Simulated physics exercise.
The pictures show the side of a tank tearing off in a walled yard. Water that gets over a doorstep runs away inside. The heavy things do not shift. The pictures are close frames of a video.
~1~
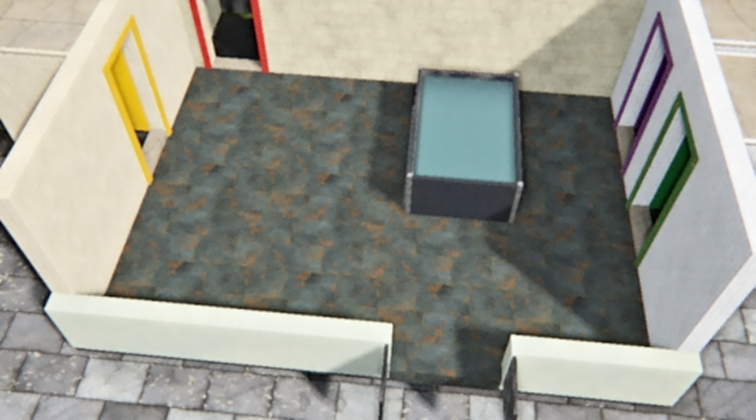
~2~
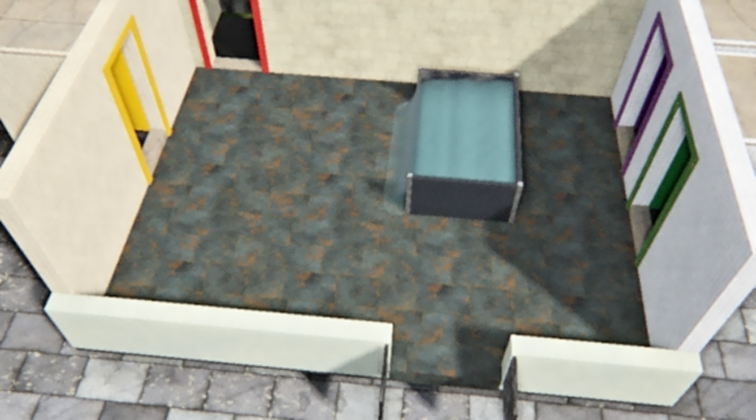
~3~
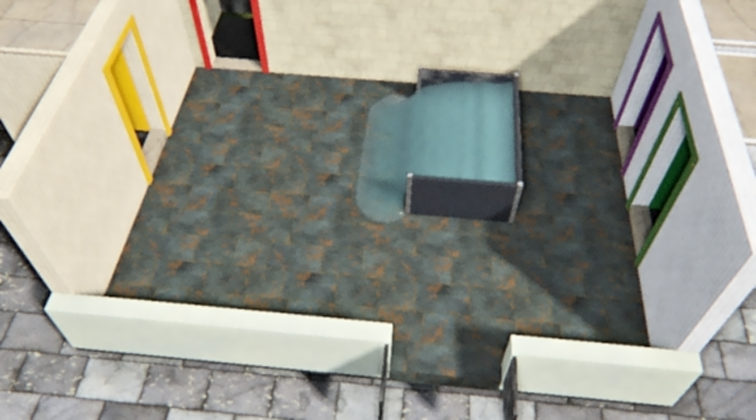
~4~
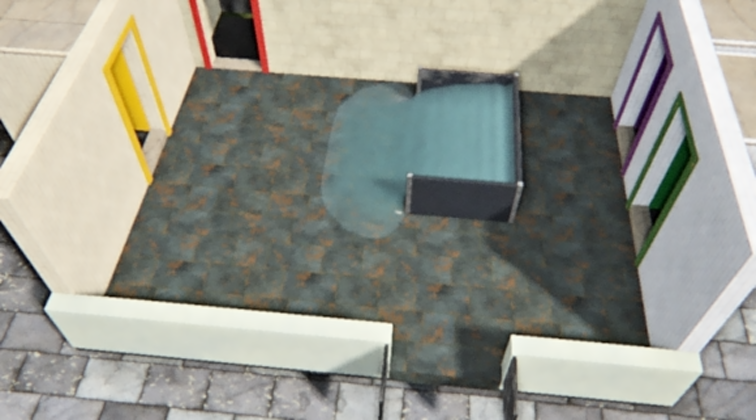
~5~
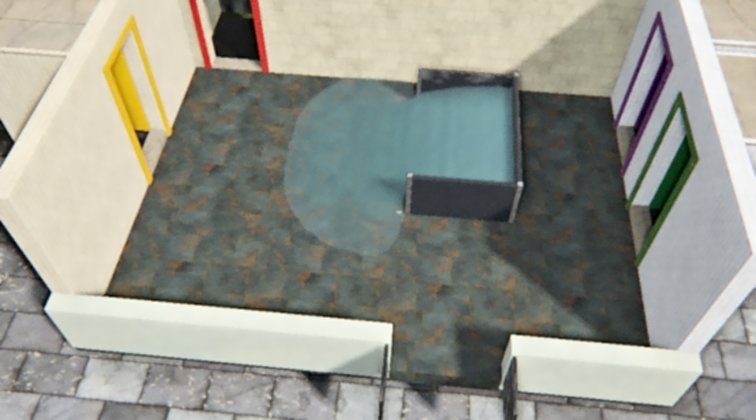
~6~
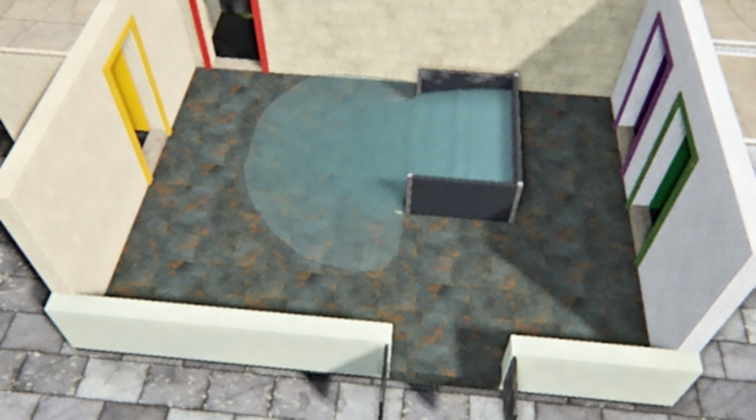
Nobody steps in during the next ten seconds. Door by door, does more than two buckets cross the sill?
The purple door holds within the limit; the red door floods; the yellow door floods; the green door holds within the limit.
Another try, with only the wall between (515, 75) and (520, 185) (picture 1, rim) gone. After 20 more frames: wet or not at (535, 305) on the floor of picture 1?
At that place: Wet.
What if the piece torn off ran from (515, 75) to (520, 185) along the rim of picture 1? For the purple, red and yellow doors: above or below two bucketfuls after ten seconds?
My reading: The purple one goes over; the red one takes less; the yellow one is under.
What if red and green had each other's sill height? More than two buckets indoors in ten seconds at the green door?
The green door is over.
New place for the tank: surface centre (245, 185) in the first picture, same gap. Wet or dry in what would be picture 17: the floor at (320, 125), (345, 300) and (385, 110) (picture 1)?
As listed: Free of water, covered, clear.
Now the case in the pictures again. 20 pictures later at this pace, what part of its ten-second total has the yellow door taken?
Roughly 95 per cent.
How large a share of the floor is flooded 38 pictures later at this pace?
Some 75 per cent.
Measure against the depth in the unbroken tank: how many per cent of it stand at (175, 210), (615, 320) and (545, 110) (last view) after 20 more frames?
Roughly 25, 0 and 0 per cent, in turn.
A moment on, water covers 45 % of the floor; the purple door not reached, the red door wet at the sill, nothing in, the yellow door under two buckets in, the green door not reached.
Next, water covers 55 % of the floor; the purple door not reached, the red door under two buckets in, the yellow door far over two buckets in, the green door not reached.
Then, water covers 55 % of the floor; the purple door not reached, the red door far over two buckets in, the yellow door far over two buckets in, the green door not reached.
Later, water covers 75 % of the floor; the purple door not reached, the red door far over two buckets in, the yellow door far over two buckets in, the green door not reached.
In the end, water covers 95 % of the floor; the purple door wet at the sill, nothing in, the red door far over two buckets in, the yellow door far over two buckets in, the green door wet at the sill, nothing in.
